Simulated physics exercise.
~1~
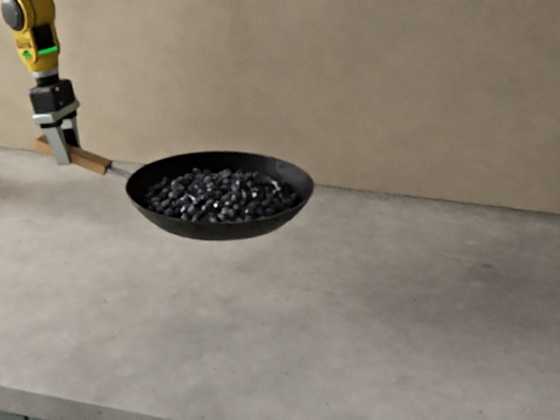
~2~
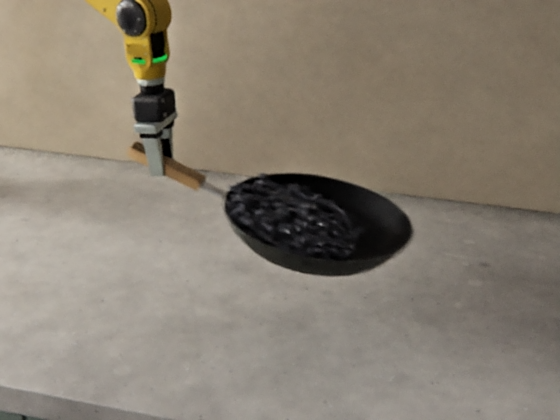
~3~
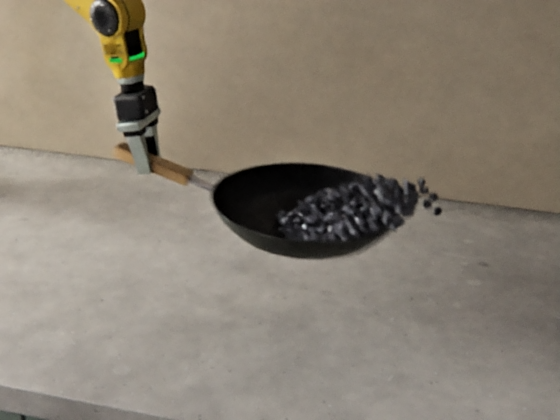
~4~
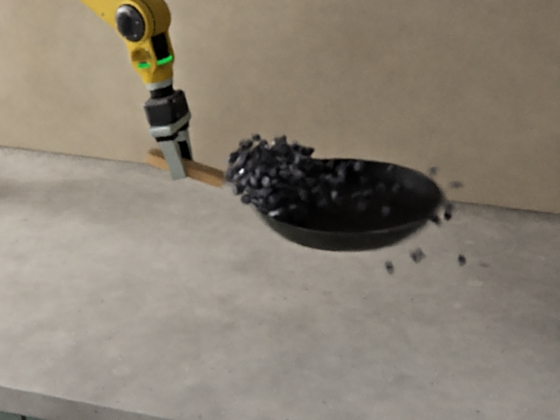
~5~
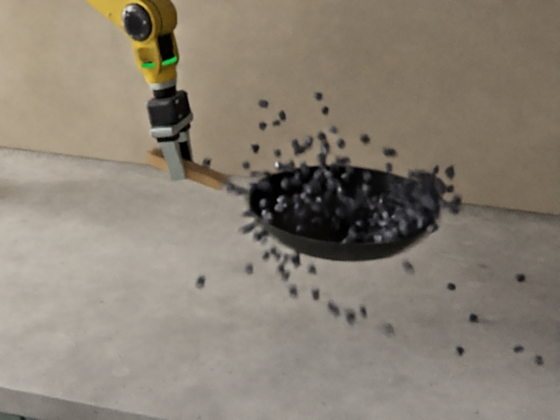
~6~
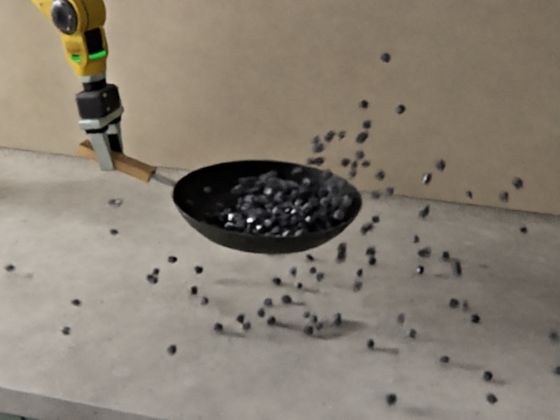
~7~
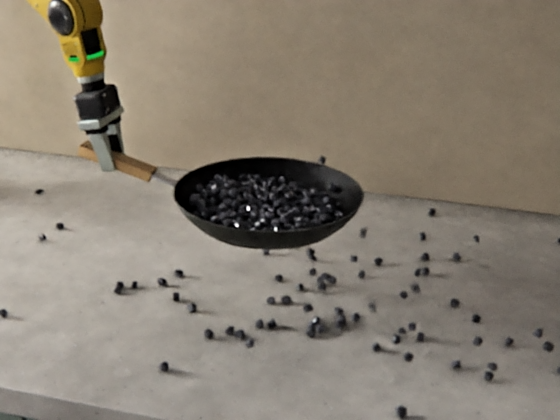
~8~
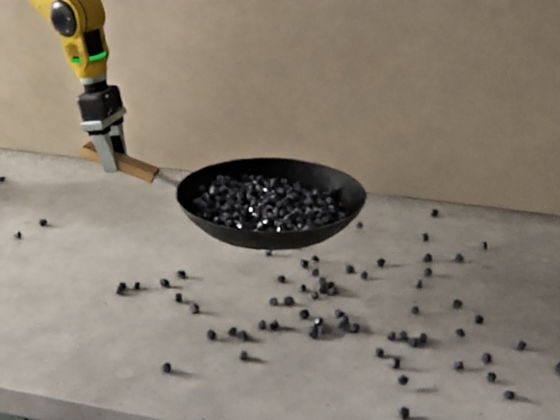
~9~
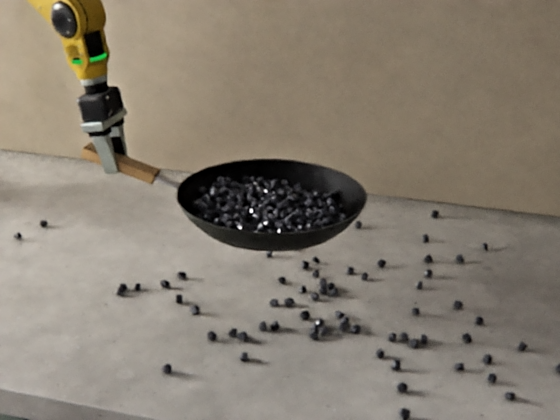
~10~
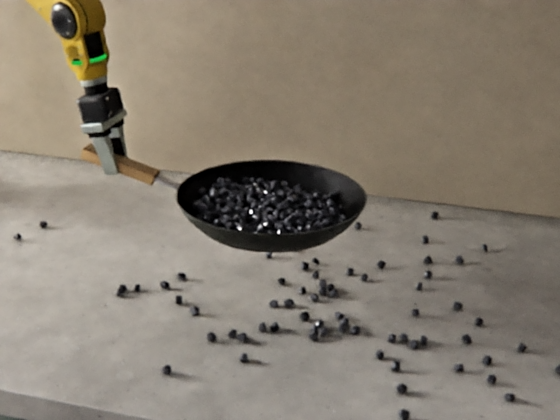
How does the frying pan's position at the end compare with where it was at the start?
The frying pan ends up a little farther to the right than where it started, still held upright above the table.
